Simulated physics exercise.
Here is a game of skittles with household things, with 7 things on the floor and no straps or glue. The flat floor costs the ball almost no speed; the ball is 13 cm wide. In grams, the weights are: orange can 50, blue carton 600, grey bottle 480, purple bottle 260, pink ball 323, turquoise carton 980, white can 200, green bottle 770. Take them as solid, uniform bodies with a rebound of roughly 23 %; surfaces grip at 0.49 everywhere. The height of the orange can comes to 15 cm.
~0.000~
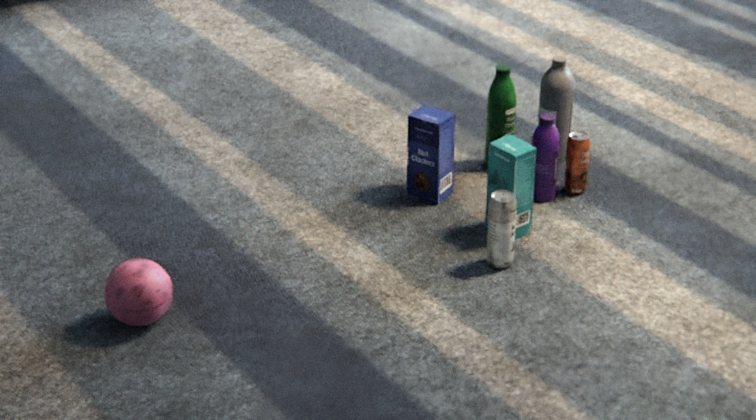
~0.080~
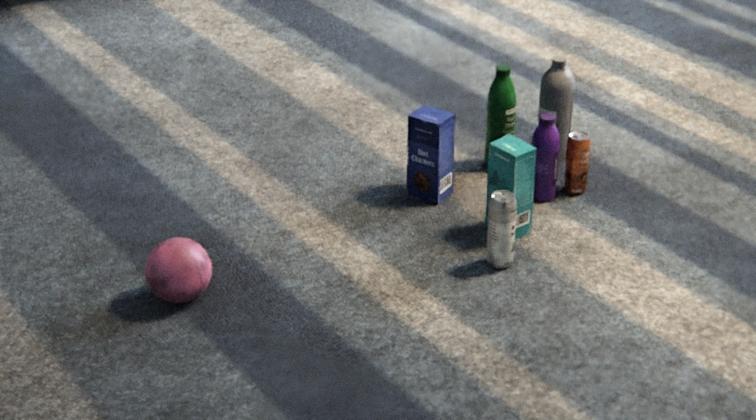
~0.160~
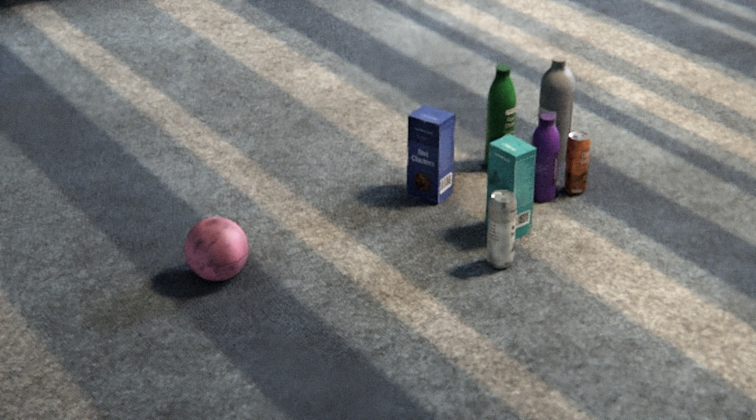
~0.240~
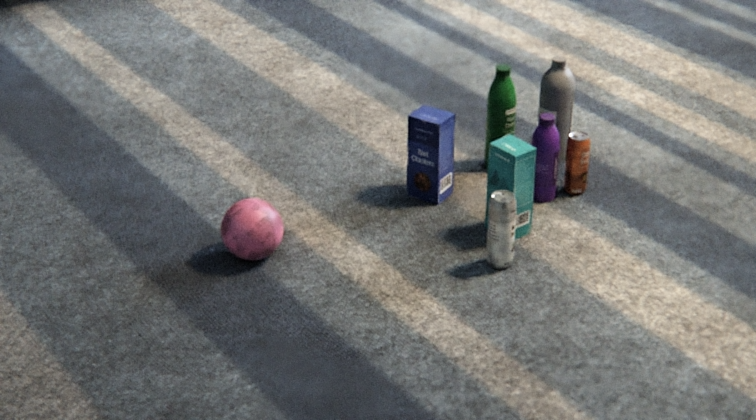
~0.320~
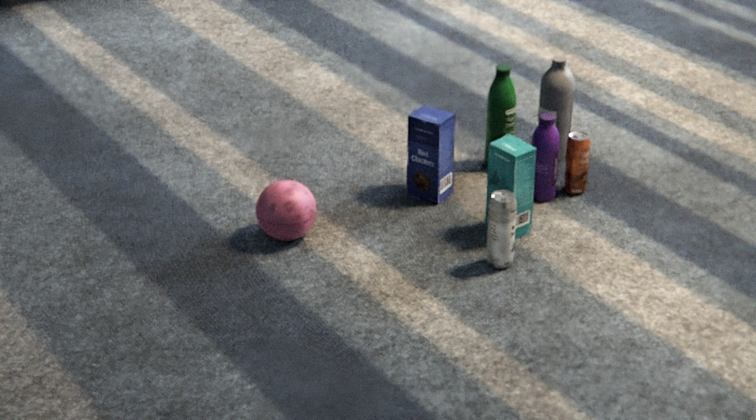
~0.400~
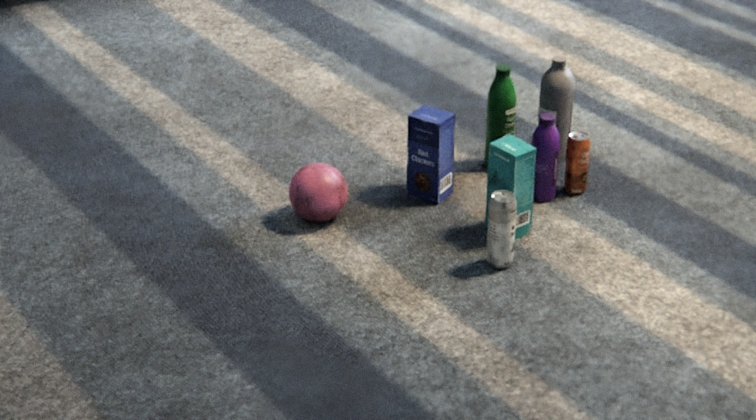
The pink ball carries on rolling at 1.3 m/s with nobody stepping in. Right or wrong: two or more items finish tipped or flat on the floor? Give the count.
Wrong, none.
After 0.60 s, ball has run 79 cm; pink ball near (392, 151).
After 1.00 s, ball has run 131 cm; pink ball near (516, 82).
After 1.20 s, ball has run 157 cm; pink ball near (569, 53).
After 1.60 s, things are still on the move.
In the end (1.7 s), all 7 under 8 cm from the start. At the end, from the last picture's camera, orange can near (577, 164), blue carton near (431, 155).
